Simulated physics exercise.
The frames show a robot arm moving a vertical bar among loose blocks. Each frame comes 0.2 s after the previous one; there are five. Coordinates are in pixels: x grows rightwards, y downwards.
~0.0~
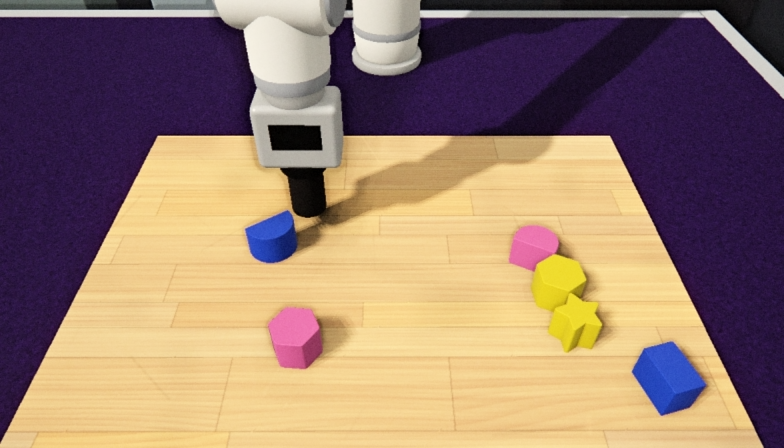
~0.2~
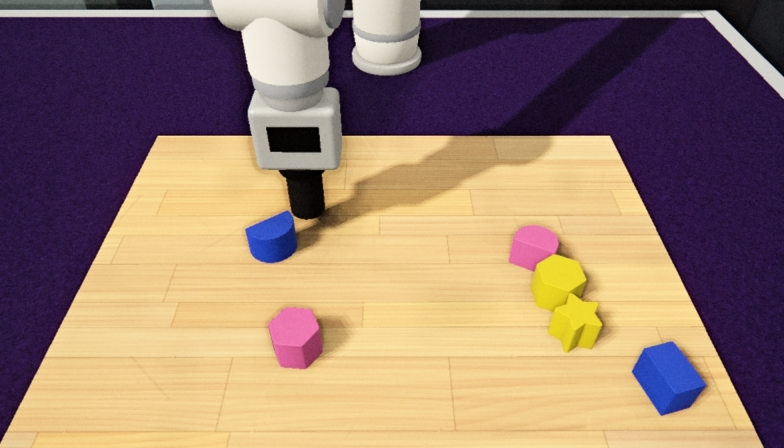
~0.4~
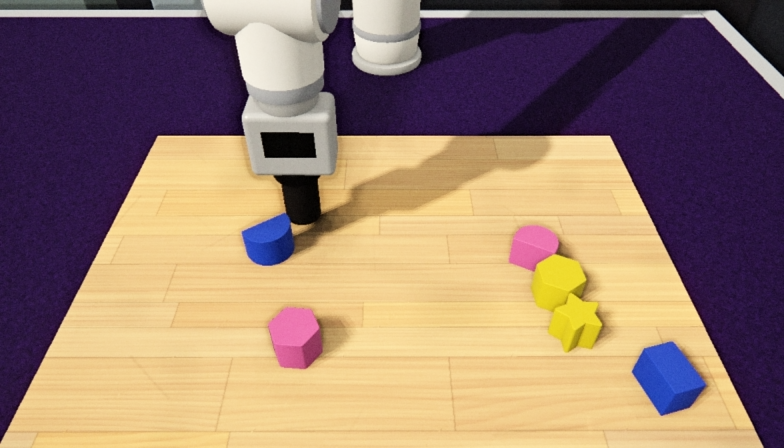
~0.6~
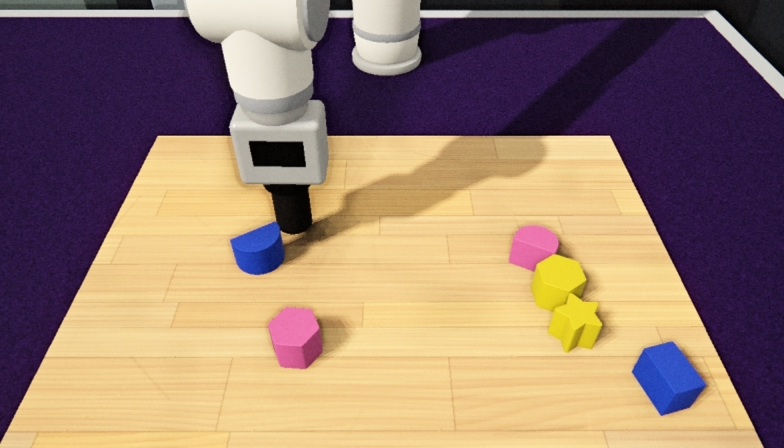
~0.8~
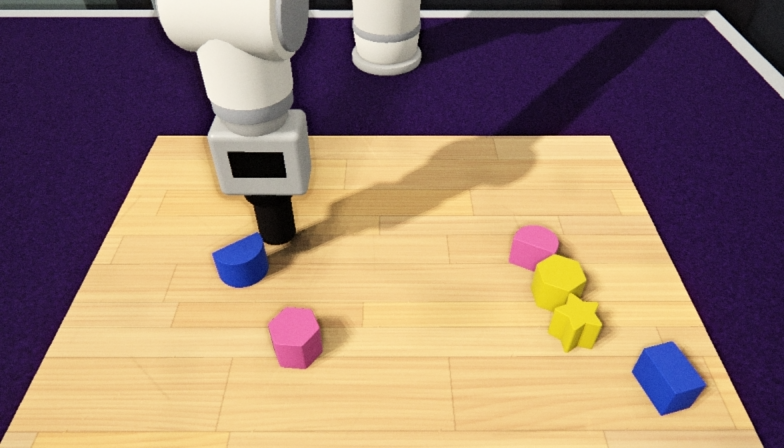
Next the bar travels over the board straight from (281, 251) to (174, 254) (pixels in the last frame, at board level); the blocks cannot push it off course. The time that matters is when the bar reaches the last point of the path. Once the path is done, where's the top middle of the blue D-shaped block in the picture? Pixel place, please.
Most likely (206, 258).
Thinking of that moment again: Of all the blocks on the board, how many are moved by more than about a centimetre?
I expect one block to move.
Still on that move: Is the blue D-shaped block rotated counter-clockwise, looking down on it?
My answer is yes.
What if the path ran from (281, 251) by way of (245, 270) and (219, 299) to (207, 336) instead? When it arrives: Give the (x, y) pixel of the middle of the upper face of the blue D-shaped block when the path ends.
At the end it should sit near (151, 341).
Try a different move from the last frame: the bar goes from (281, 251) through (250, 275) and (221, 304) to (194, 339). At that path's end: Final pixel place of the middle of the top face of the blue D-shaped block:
The spot you're after is about (131, 337) in the image.
The first path, step by step. One third of the way, bar at (241, 235); blue D-shaped block at (219, 257), turned 45° anticlockwise.
Two thirds of the way, bar at (204, 236); blue D-shaped block at (206, 258), turned 85° anticlockwise.
At the end, bar at (168, 236); blue D-shaped block at (206, 258), turned 85° anticlockwise.
